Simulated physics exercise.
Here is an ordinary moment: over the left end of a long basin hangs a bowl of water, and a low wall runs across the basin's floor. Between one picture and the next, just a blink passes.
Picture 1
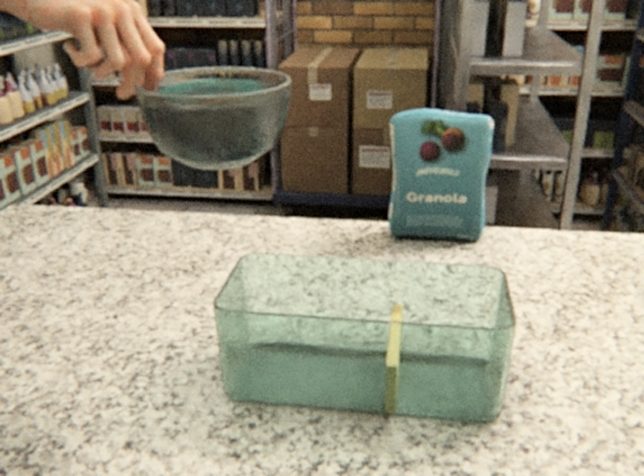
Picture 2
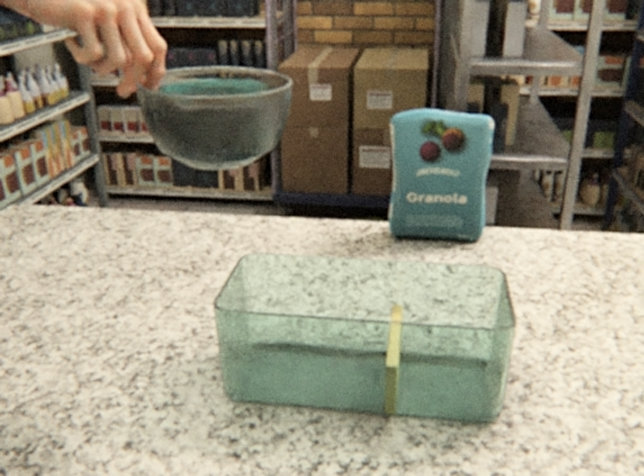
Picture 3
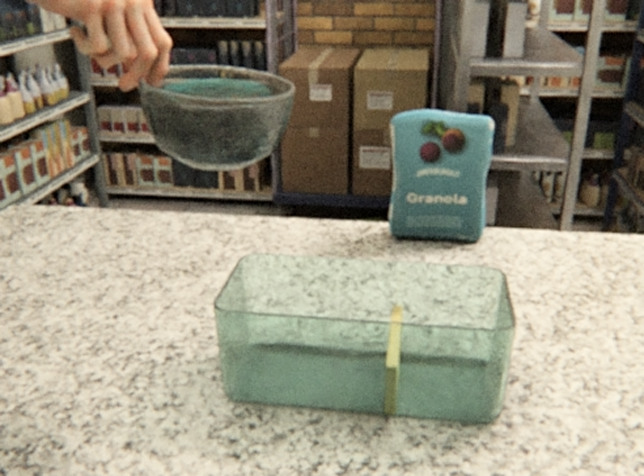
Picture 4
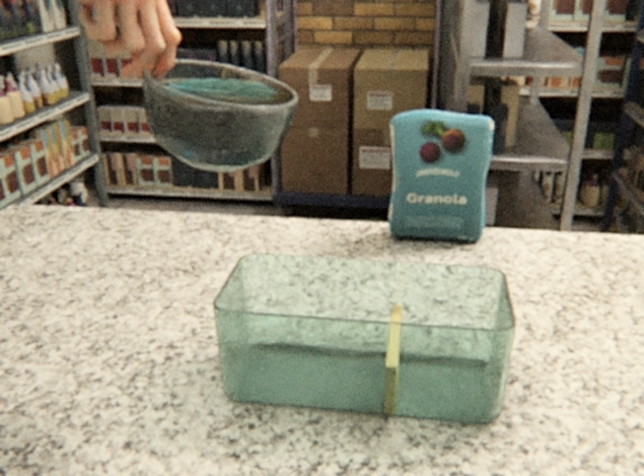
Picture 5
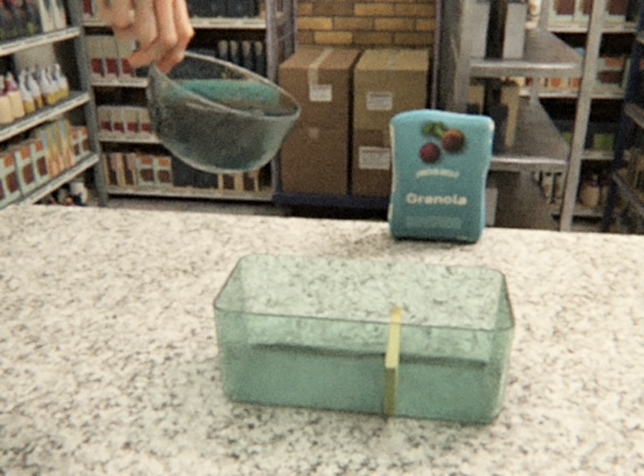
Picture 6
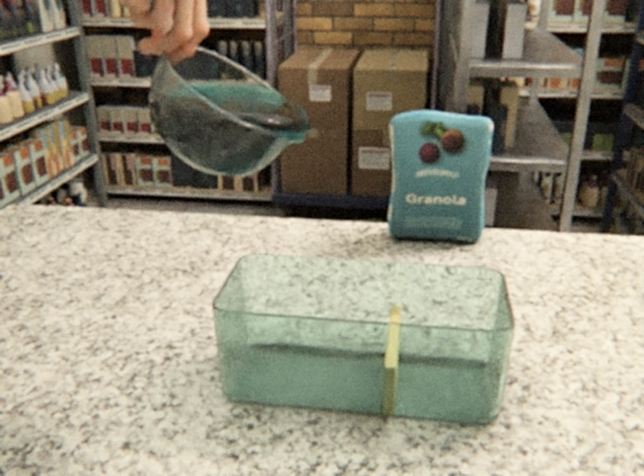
A hand at the upper left holds a glass bowl of blue-green water above a speckled pale stone counter, seen from the front and slightly above, with stocked shelves, cardboard boxes and a brick wall behind. Below sits a long, clear green basin with a yellowish strip right of its middle, and a blue granola bag stands behind it. The hand steadily tilts the bowl rightward, its right rim lowering and the water reaching that edge, while the camera stays still.
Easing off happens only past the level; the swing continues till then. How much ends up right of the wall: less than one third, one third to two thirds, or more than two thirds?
Less than one third.
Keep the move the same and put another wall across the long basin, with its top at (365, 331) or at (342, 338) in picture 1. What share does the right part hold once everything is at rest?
In order, 35 and 65 in a hundred.
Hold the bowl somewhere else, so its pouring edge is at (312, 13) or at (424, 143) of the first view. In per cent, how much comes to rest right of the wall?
It comes to 40 % the first time and 80 % the second.
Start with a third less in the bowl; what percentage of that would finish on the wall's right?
Best guess: Around 5 %.
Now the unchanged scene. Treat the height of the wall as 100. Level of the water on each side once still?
About 50 left, about 10 right.
A moment on, the tilt is 95° and 19 per cent is still to pour, 29 is left of the wall and 1 right of it.
Next, the tilt is 106° and 1 per cent is still to pour, 86 is left of the wall and 2 right of it.
Then the tilt is 106° and 0 per cent is still to pour, 87 is left of the wall and 6 right of it.
Later the tilt is 106° and 0 per cent is still to pour, 87 is left of the wall and 7 right of it.
In the end 87 per cent lies left of the wall, 7 right of it and 6 outside.
